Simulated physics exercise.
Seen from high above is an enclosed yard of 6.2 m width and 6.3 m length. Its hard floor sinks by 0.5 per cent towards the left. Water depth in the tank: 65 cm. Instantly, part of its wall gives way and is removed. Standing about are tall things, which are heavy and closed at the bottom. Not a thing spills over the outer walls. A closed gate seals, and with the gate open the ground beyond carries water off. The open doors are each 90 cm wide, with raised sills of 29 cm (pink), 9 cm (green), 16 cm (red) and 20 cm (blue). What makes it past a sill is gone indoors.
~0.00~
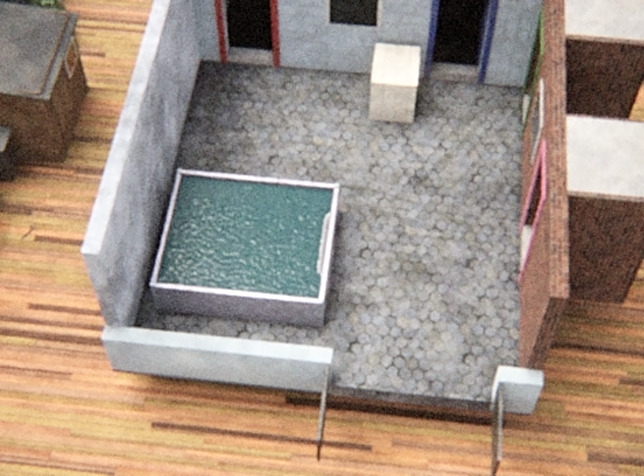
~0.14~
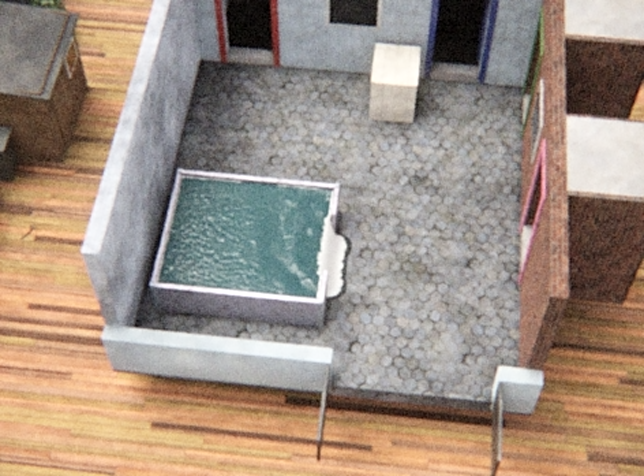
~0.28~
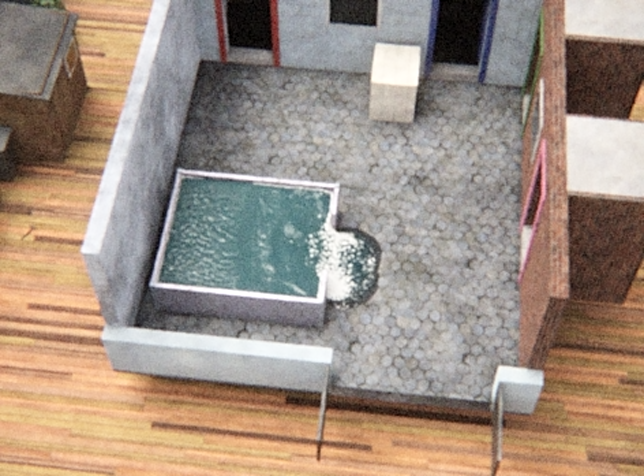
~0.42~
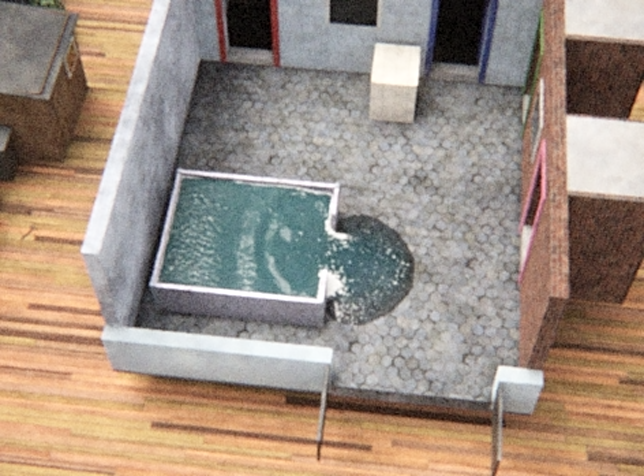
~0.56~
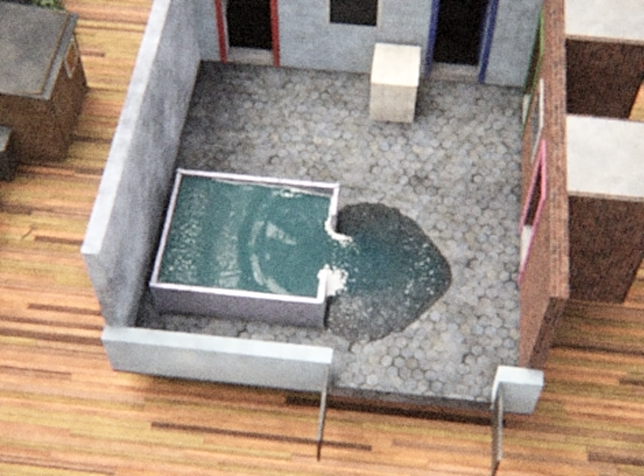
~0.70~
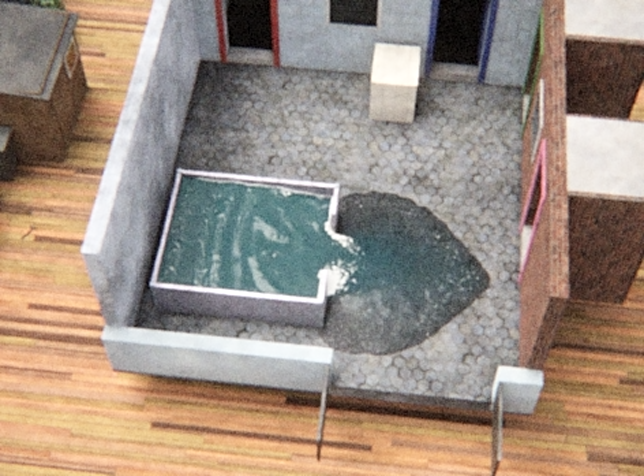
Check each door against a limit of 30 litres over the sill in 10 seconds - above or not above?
Check: Pink door not above; green door above; red door not above; blue door not above.
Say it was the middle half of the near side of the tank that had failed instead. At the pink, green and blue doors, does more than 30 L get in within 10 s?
Then pink does not exceed it, green does not exceed it, blue does not exceed it.
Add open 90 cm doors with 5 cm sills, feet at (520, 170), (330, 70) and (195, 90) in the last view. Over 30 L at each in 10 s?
In that order: Beyond it, short of it, short of it.
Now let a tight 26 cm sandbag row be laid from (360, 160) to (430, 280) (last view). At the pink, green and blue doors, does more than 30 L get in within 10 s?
Pink within the limit, green within the limit, blue within the limit.
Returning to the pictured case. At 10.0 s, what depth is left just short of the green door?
Close to 12.0 cm of depth.
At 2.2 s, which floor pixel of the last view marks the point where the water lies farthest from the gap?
Somewhere around (523, 110).
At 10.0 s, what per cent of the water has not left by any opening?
It comes to near 72 per cent.
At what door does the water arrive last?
That's the red door.
After 1.4 s water covers 30 % of the floor and is deepest (38 cm) near (335, 264); pink door 26 cm at the sill, 0 L in, green door not reached, red door not reached, blue door not reached.
After 2.2 s water covers 40 % of the floor and is deepest (34 cm) near (335, 264); pink door 29 cm at the sill, 0 L in, green door 3 cm at the sill, 0 L in, red door not reached, blue door not reached.
After 3.5 s water covers 45 % of the floor and is deepest (28 cm) near (523, 88); pink door 22 cm at the sill, 0 L in, green door 8 cm at the sill, 0 L in, red door not reached, blue door 15 cm at the sill, 0 L in.
After 6.0 s water covers 65 % of the floor and is deepest (20 cm) near (494, 93); pink door 16 cm at the sill, 0 L in, green door 13 cm at the sill, 31 L in, red door 2 cm at the sill, 0 L in, blue door 18 cm at the sill, 1 L in.
After 10.0 s water covers 80 % of the floor and is deepest (12 cm) near (424, 109); pink door 10 cm at the sill, 0 L in, green door 12 cm at the sill, 106 L in, red door 2 cm at the sill, 0 L in, blue door 12 cm at the sill, 1 L in.
